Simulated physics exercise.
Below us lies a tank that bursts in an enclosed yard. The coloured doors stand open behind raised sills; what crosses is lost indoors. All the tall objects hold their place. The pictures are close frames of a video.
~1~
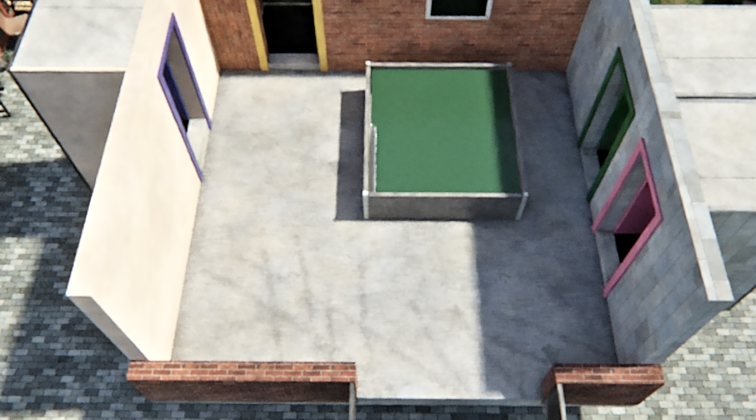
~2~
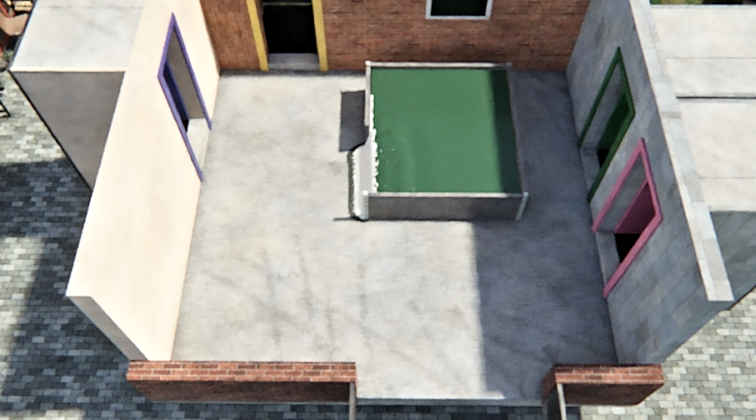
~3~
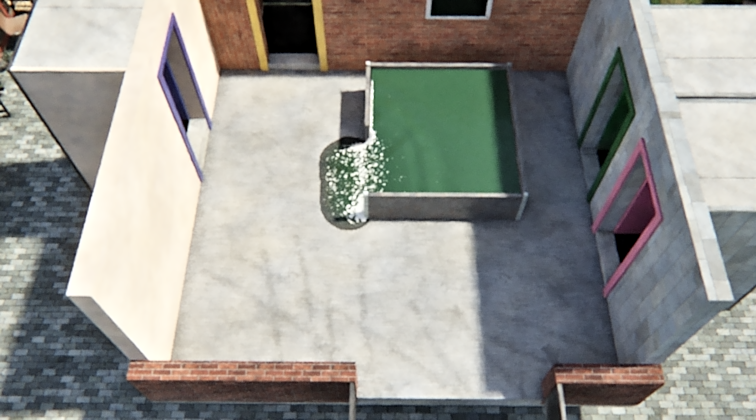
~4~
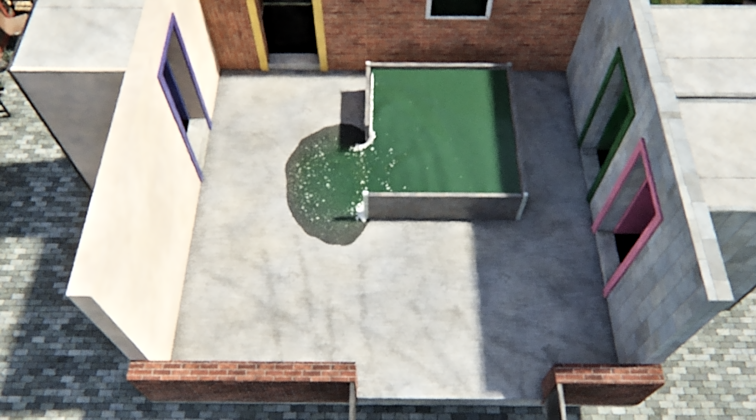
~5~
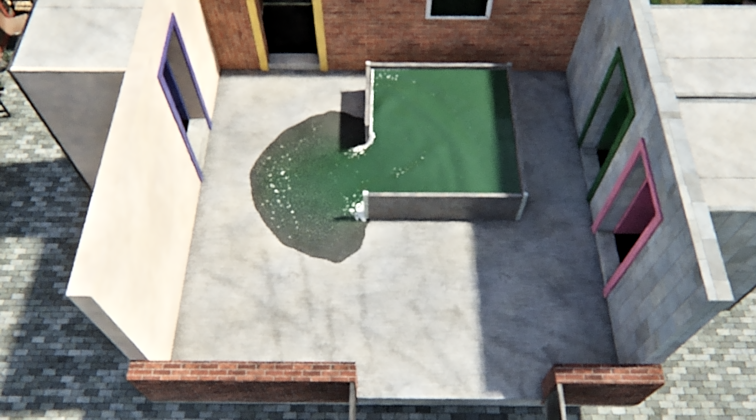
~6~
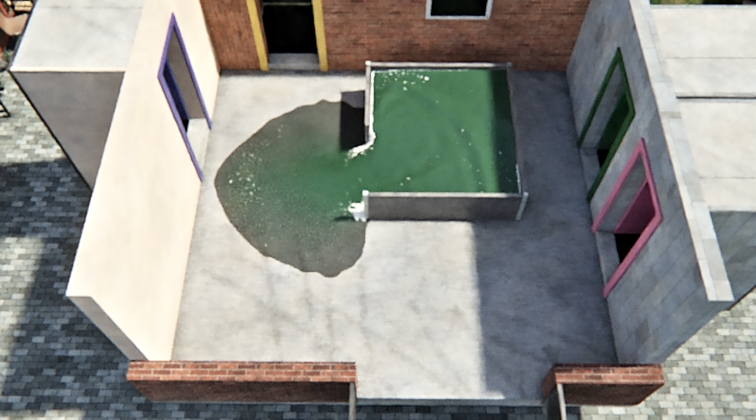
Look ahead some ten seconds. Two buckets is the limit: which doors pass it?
The pink door admits no more than that; the blue door admits no more than that; the green door lets in a lot; the yellow door admits no more than that.
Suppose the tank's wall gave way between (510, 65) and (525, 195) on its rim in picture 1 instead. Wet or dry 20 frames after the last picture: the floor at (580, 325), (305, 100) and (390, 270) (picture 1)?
In that order: Wet, flooded, no water.
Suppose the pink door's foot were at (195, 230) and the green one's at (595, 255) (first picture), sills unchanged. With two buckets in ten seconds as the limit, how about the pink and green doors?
My reading: Pink passes that mark; green lets more in.
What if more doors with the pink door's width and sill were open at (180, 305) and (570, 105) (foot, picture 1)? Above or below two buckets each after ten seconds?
One after the other: Goes over, stays under.
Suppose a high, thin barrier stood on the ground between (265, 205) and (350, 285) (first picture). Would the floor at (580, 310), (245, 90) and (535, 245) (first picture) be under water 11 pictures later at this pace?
As listed: Clear, flooded, clear.
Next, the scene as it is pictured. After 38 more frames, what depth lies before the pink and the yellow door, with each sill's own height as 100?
Near 100 and 80 in a hundred.
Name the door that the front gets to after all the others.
Last comes the green door.
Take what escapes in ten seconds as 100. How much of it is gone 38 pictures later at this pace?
Close to 20 %.
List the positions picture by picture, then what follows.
The first frame shows still water in the open tank at (441, 129).
In the second frame, water pours out at (369, 176) and has run to (362, 148).
In the third frame, the front is at (339, 145), out from the gap at (369, 176).
In the fourth frame, the front is at (293, 163), out from the gap at (369, 176).
In the fifth frame, the front is at (258, 169), out from the gap at (369, 176).
In the sixth frame, water pours out at (369, 176) and has run to (222, 172).
A moment on, water covers 30 % of the floor; the pink door not reached, the blue door wet at the sill, nothing in, the green door not reached, the yellow door not reached.
Next, water covers 35 % of the floor; the pink door not reached, the blue door wet at the sill, nothing in, the green door not reached, the yellow door wet at the sill, nothing in.
Then, water covers 50 % of the floor; the pink door not reached, the blue door wet at the sill, nothing in, the green door not reached, the yellow door wet at the sill, nothing in.
Later, water covers 90 % of the floor; the pink door wet at the sill, nothing in, the blue door wet at the sill, nothing in, the green door not reached, the yellow door under two buckets in.
In the end, water covers 95 % of the floor; the pink door under two buckets in, the blue door wet at the sill, nothing in, the green door over two buckets in, the yellow door under two buckets in.
